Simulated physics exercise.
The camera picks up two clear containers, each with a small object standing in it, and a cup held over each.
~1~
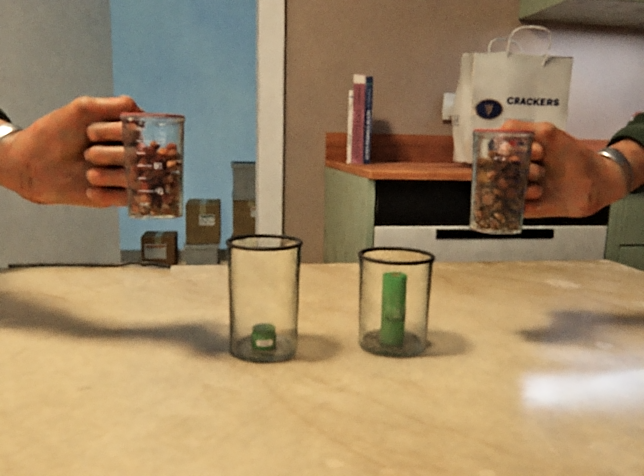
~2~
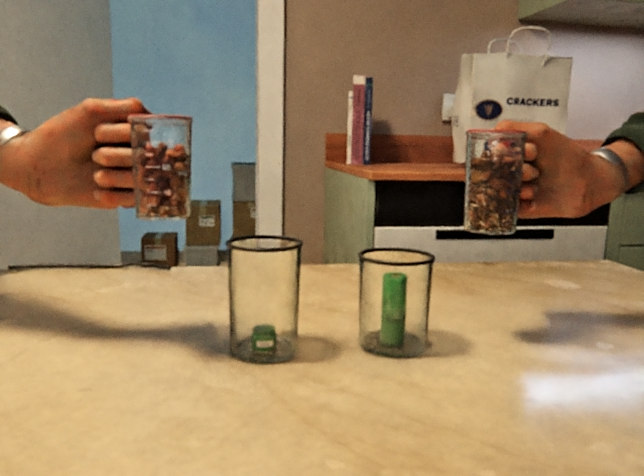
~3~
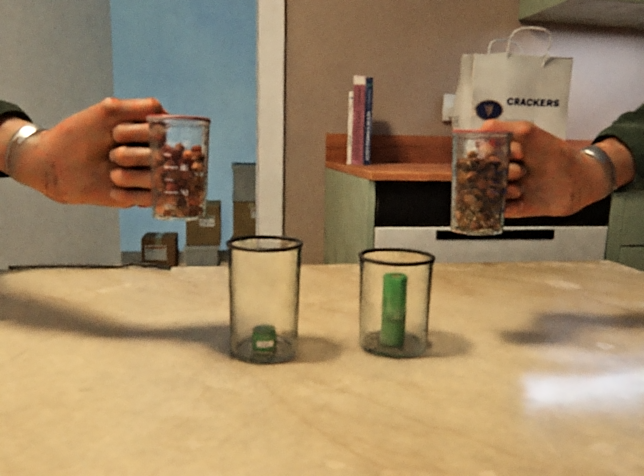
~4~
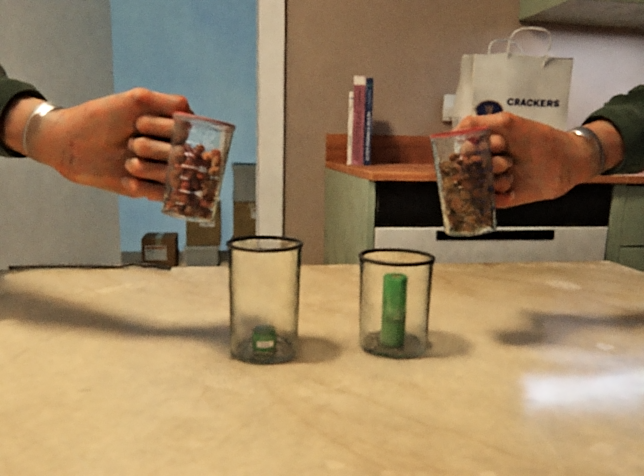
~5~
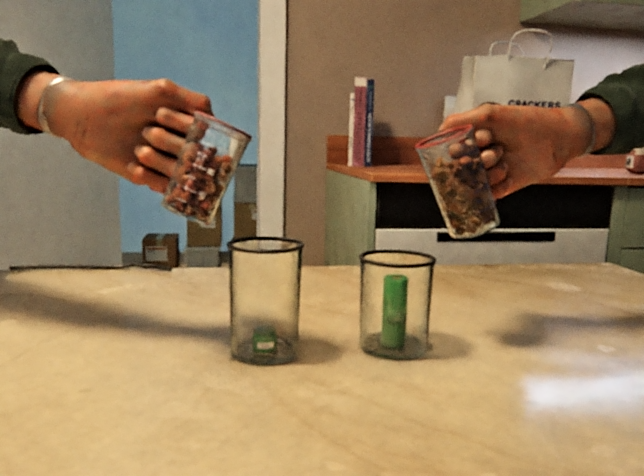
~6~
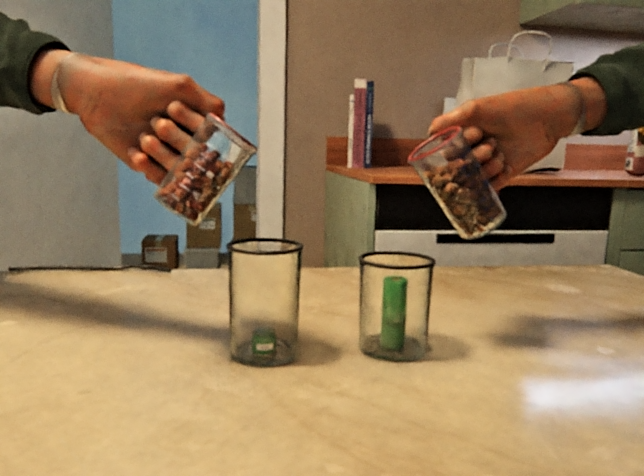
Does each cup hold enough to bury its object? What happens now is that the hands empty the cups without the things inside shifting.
Left: Yes, buried; right: No, top still shows.
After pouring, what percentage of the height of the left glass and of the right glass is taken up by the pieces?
Estimates: Left some 35; right some 55.
Then, 0.62 s later than the last frame, left glass empty, all of its cupful still in the cup; right glass empty, all of its cupful still in the cup.
Then, 1.15 s later than the last frame, left glass nearly empty, the larger part of its cupful still in the cup; right glass nearly empty, the larger part of its cupful still in the cup.
Then, 1.62 s later than the last frame, left glass a third full, none of its cupful still in the cup; right glass half full, none of its cupful still in the cup.
When it is over, left glass a third full (surface near (264, 313)), nothing beside it; right glass half full (surface near (395, 298)), nothing beside it; the left thing is covered; the right thing is still showing.
